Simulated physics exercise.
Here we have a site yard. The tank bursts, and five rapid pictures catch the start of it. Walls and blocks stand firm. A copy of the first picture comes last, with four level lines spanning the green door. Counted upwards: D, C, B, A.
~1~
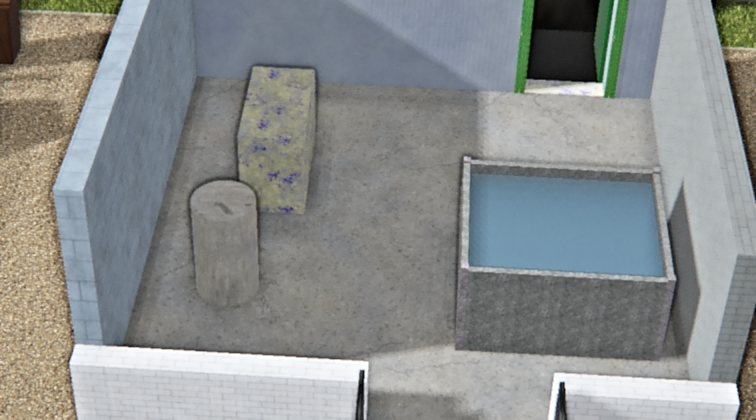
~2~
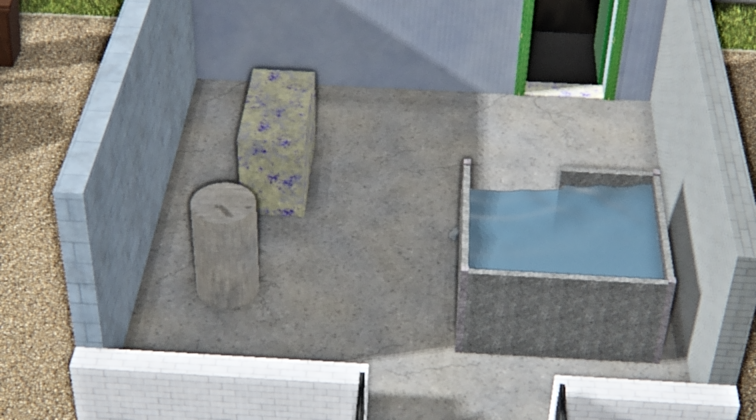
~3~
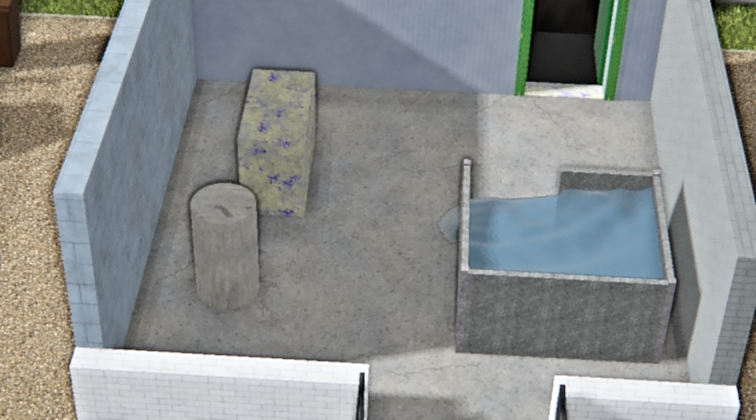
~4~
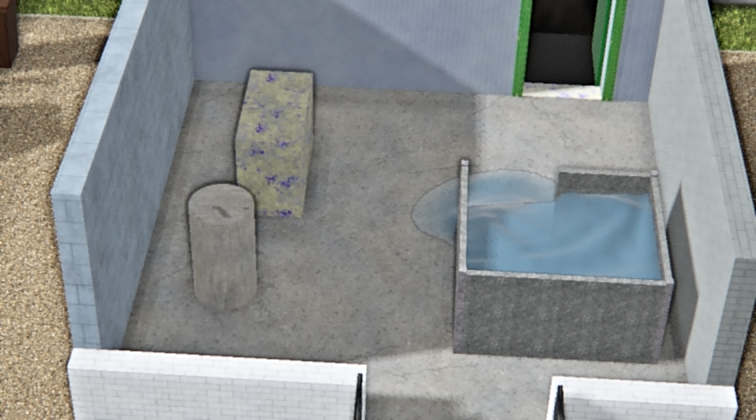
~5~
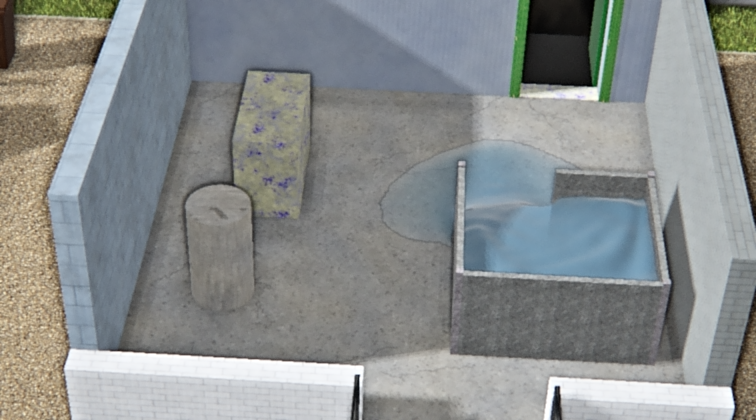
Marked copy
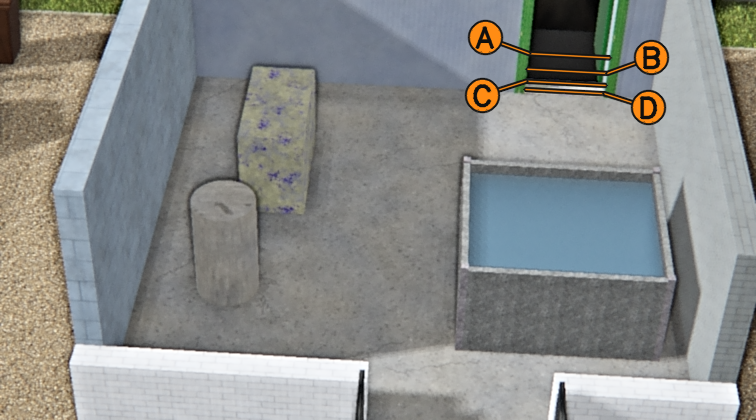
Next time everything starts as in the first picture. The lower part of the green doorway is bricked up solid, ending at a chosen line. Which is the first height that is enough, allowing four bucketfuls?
The answer is mark B.
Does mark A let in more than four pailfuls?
No.
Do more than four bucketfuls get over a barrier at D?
Yes.
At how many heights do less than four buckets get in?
Two.
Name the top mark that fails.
C it is.
On the marked copy, A at (569, 55); B at (567, 71); C at (565, 83); D at (564, 91); from the bottom up D, C, B, A.
With A, nothing gets over.
With B, a splash gets over, under a bucket.
With C, about 13 bucketfuls get in.
With D, dozens of bucketfuls pour in.
